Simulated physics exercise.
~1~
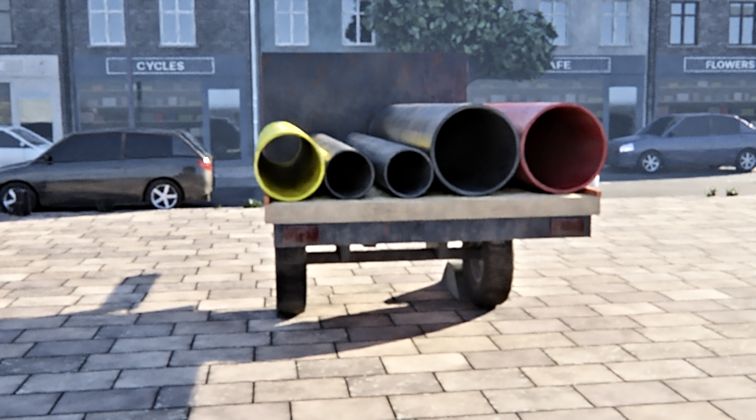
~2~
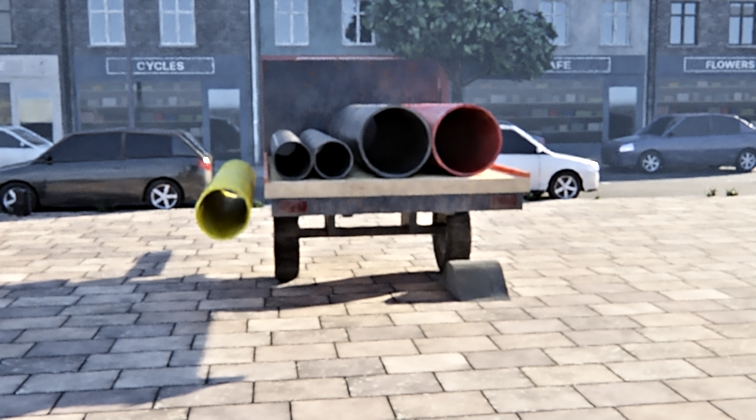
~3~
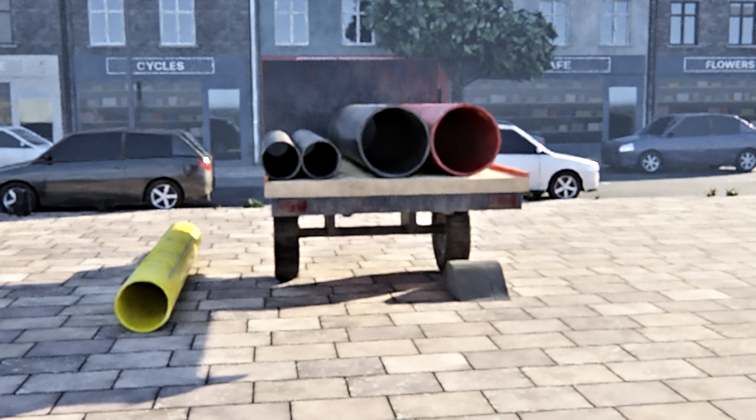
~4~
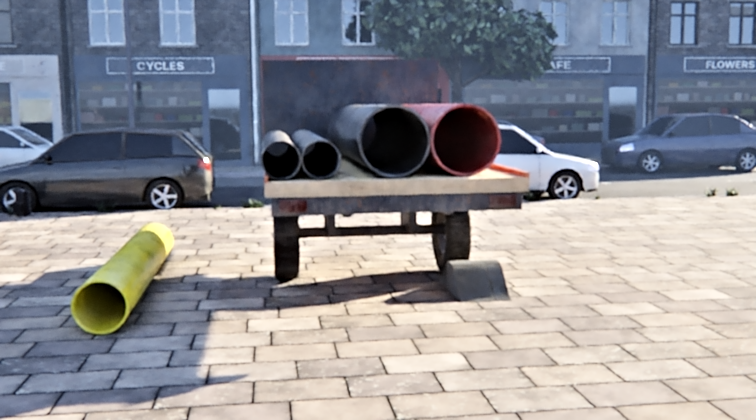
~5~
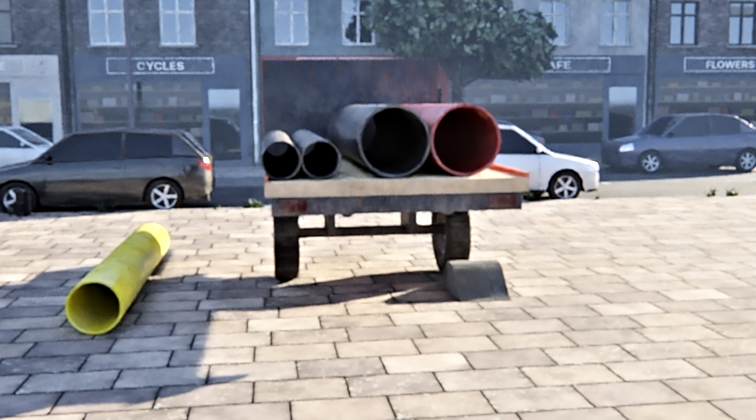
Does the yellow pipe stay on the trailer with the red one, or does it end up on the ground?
The yellow pipe ends up on the ground to the left of the trailer, while the red one is still aboard.
The video shows a flat trailer stacked with five pipes, seen from behind, tilting as one wheel rides over a hump. As it levels, the yellow pipe drops off the left side and rolls across the paving, while the red and dark pipes stay aboard.
